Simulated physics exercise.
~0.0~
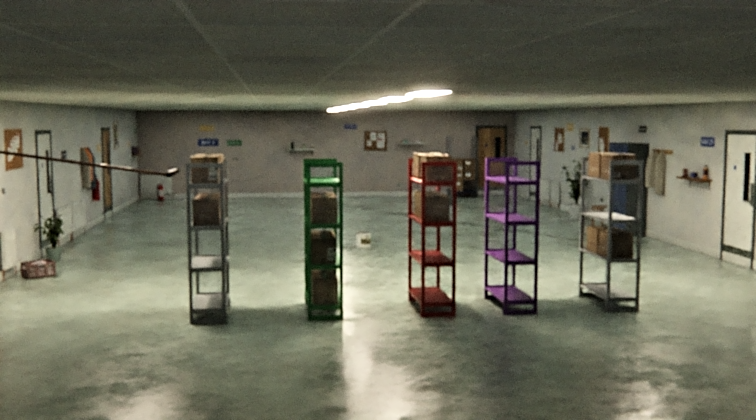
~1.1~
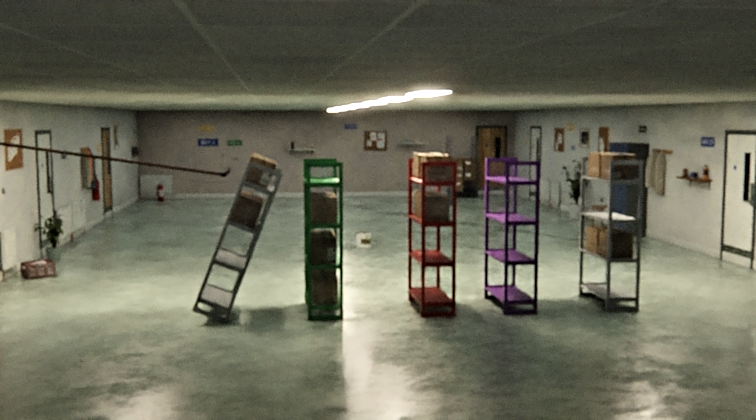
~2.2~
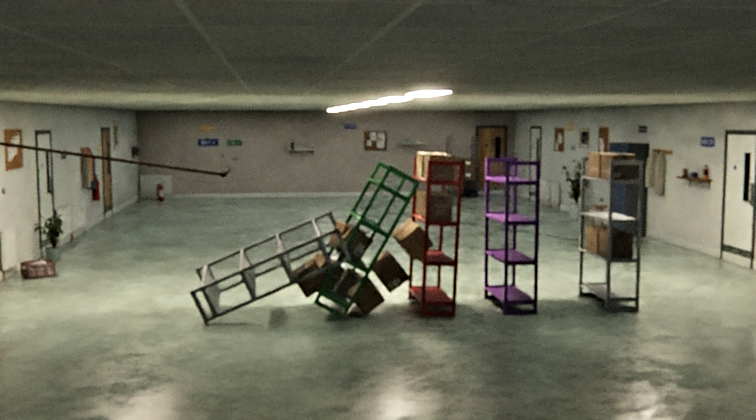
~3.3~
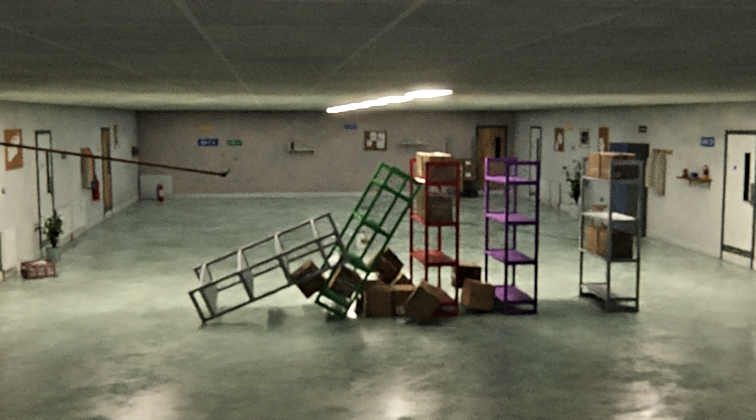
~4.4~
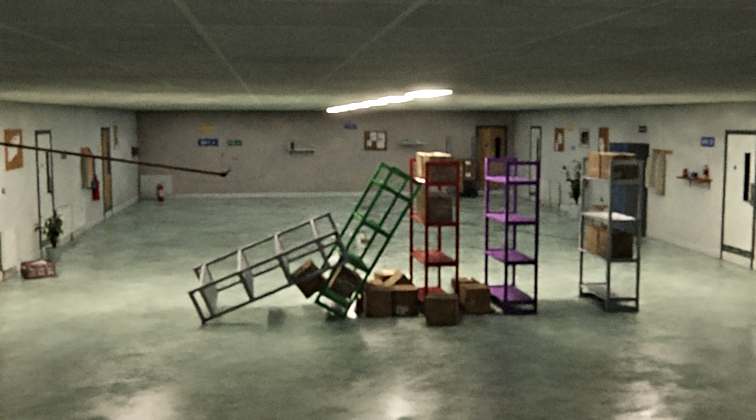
In a wide hall, a pole topples one shelf into a green one, which leans on the red.
